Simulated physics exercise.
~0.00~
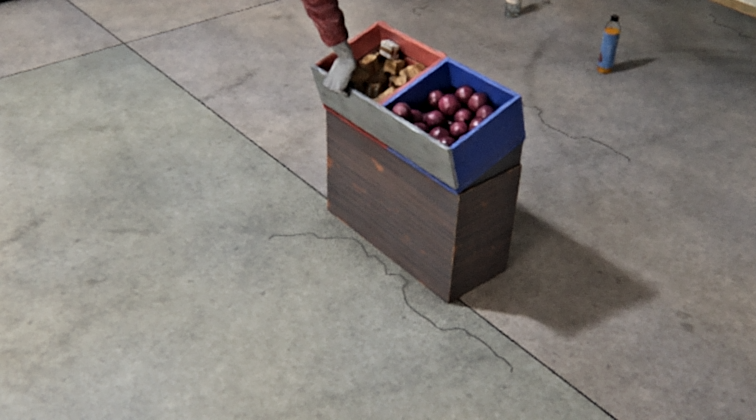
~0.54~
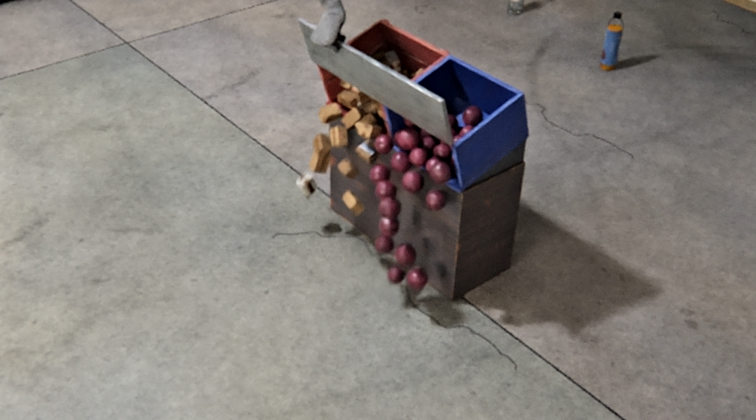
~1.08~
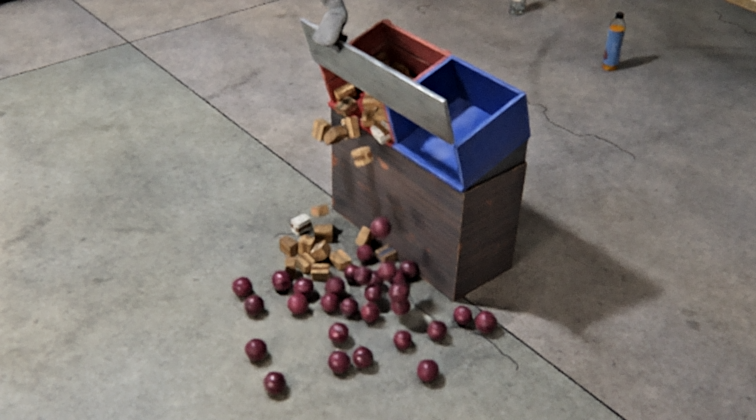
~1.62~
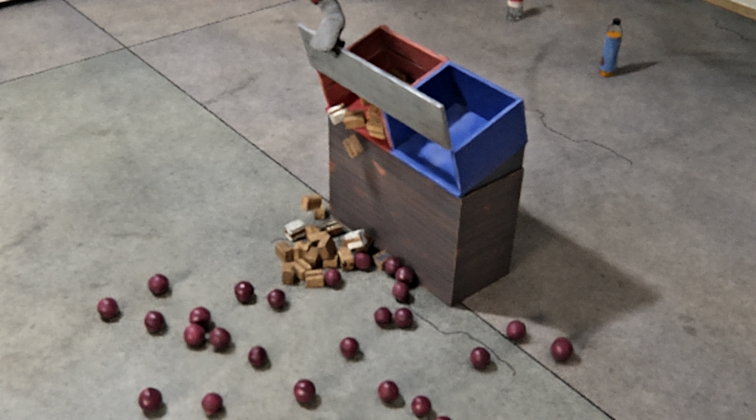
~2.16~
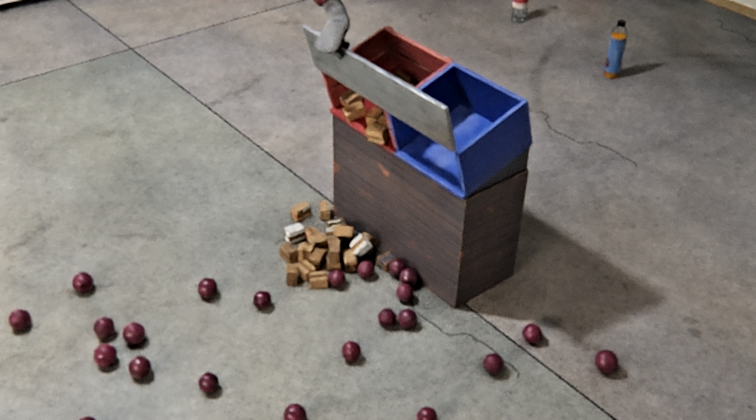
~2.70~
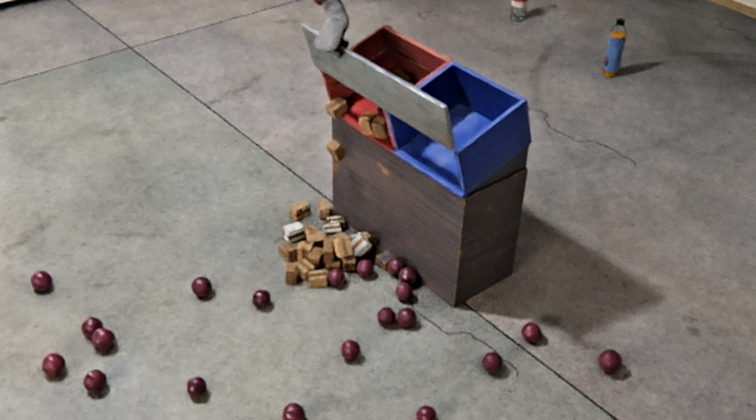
We see a gloved hand lift a gray gate on a red chute of small parcels and a blue chute of red onions; the onions pour out completely and roll across the concrete floor, while the parcels drop into a pile, a few remaining in the red chute.
